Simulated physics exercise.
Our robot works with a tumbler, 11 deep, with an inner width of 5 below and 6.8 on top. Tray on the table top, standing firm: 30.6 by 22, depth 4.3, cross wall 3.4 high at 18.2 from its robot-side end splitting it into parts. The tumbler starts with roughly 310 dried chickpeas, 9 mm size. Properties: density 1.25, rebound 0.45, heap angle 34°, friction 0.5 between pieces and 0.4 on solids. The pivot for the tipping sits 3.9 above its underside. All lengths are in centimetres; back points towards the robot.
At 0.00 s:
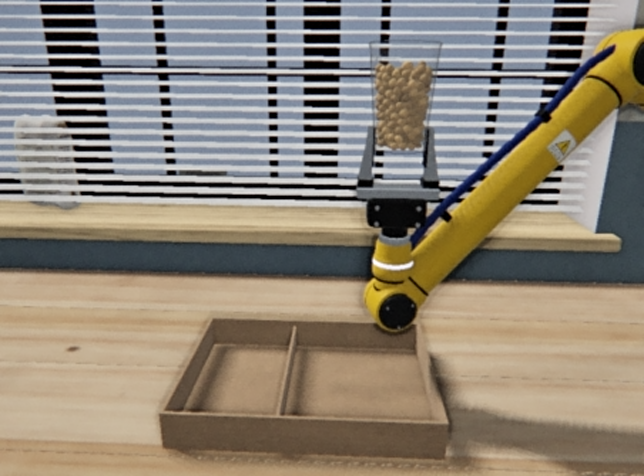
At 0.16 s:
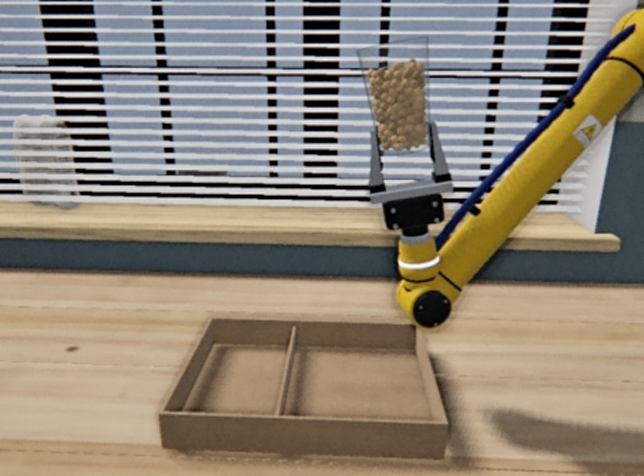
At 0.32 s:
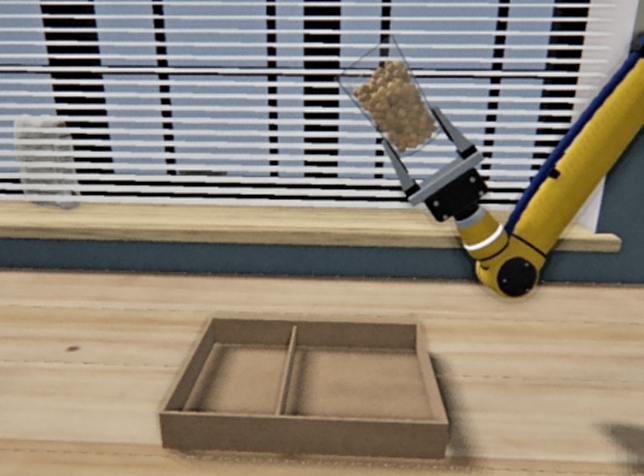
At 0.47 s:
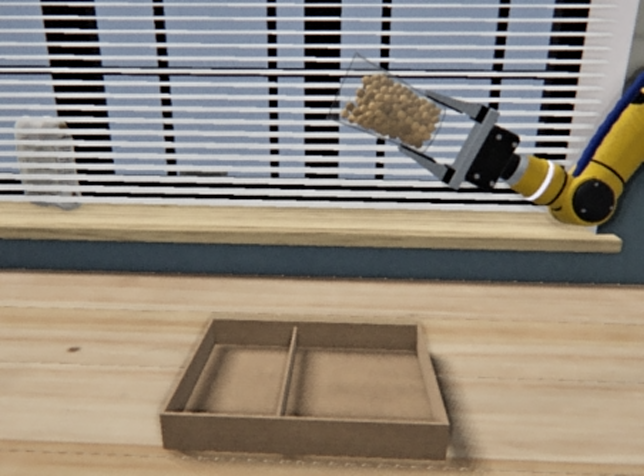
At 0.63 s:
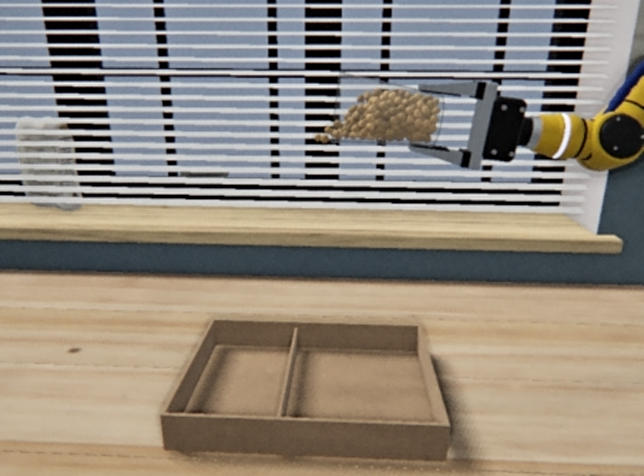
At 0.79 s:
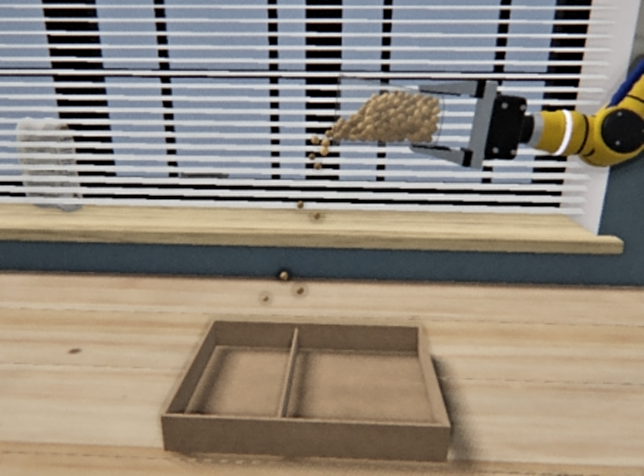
Yellow robot arm tilting a clear tumbler of dried chickpeas leftward onto its side, the first few dropping above a divided tray.
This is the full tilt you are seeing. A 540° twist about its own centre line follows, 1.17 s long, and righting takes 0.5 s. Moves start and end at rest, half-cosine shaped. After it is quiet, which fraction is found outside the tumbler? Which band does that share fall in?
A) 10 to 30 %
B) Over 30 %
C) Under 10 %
(B) Over 30 %.
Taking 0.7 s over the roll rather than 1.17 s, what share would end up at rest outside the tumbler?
Around 30 %.
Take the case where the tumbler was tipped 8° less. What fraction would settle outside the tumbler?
Then roughly 25 per cent.
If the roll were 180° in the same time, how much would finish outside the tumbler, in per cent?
Around 30 %.
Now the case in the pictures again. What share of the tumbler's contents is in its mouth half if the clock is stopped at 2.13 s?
40 %, roughly.
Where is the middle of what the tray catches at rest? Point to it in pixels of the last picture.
About (269, 390).
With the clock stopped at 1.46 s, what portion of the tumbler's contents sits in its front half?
Roughly 65 per cent of the contents lies on the viewer's side of the centre line.
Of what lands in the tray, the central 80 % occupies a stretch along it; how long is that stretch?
It spans something like 24 centimetres, give or take.
After 1.46 s, tipped 85°, highest piece 38 above the table; 235 in the tumbler, 25 in the far-side part, 23 in the robot-side part, 25 in flight or on a rim.
After 2.13 s, tipped 64°, highest piece 37 above the table; 168 in the tumbler, 81 in the far-side part, 47 in the robot-side part, 3 on the table or floor, 9 in flight or on a rim.
After 2.66 s, upright, highest piece 40 above the table; 166 in the tumbler, 85 in the far-side part, 54 in the robot-side part, 3 on the table or floor.
After 3.36 s, upright, highest piece 40 above the table; 166 in the tumbler, 85 in the far-side part, 54 in the robot-side part, 3 on the table or floor.
In the end, 166 in the tumbler, 85 in the far-side part, 54 in the robot-side part, 3 on the table or floor. That is 46 % outside the tumbler.
